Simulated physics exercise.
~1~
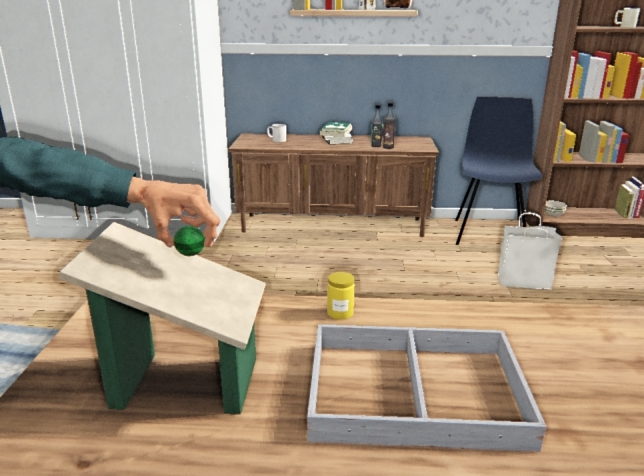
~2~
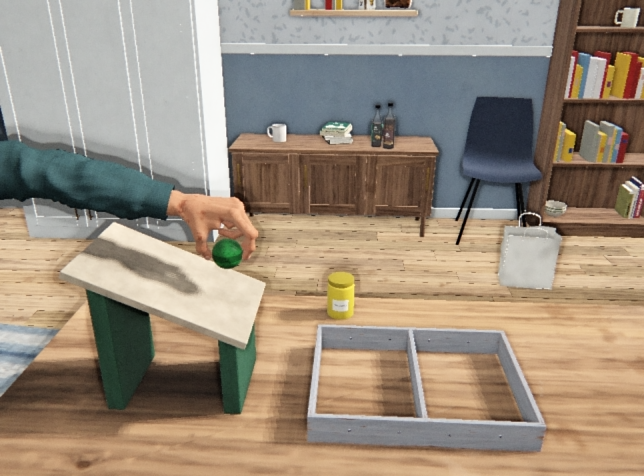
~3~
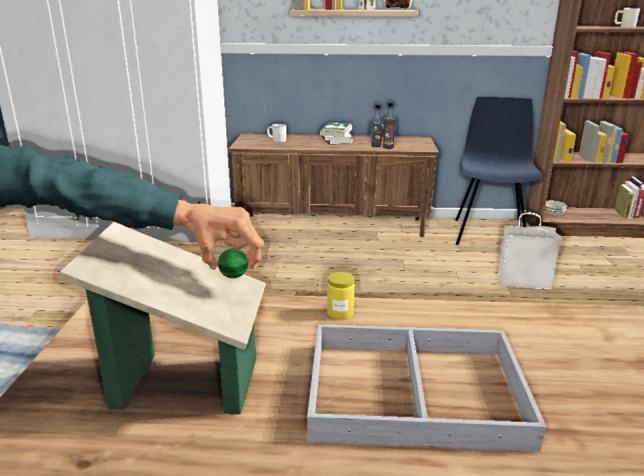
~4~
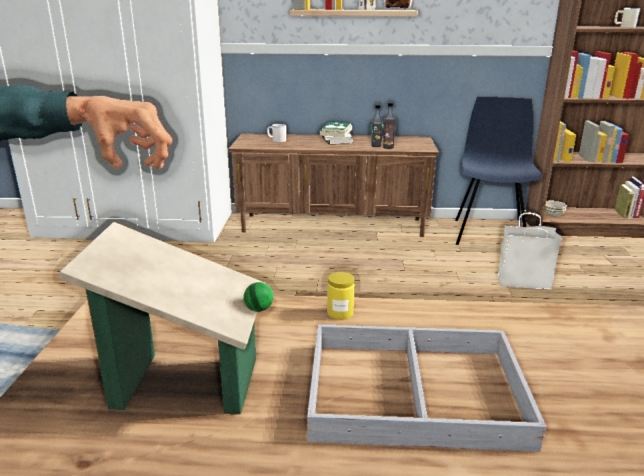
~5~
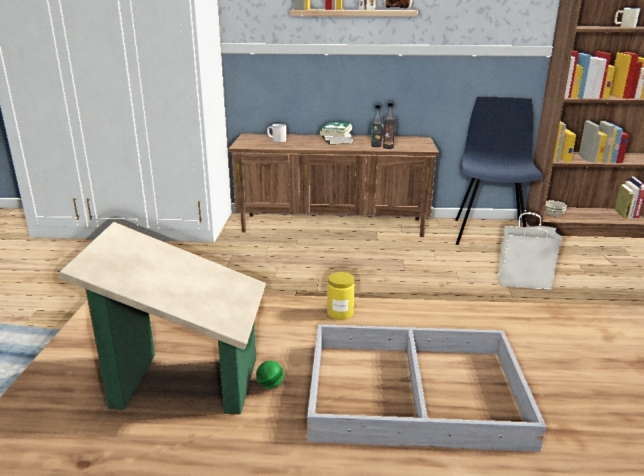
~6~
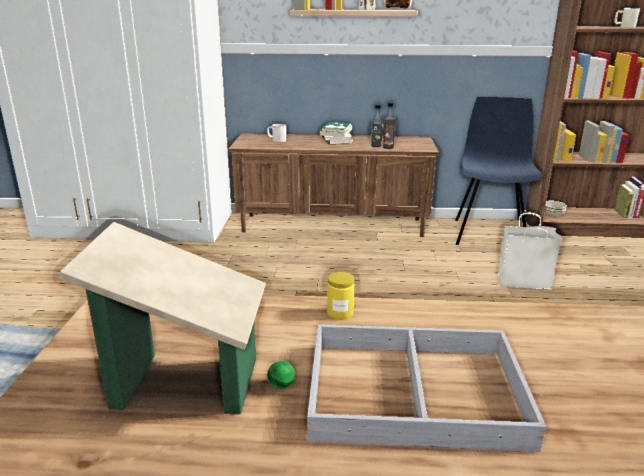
In a room with a wooden table, a hand moves a green ball down a sloping board and lets go, drawing back as the ball drops off the lower end, landing and ending up outside the two-bay gray tray, while a yellow jar stays still.
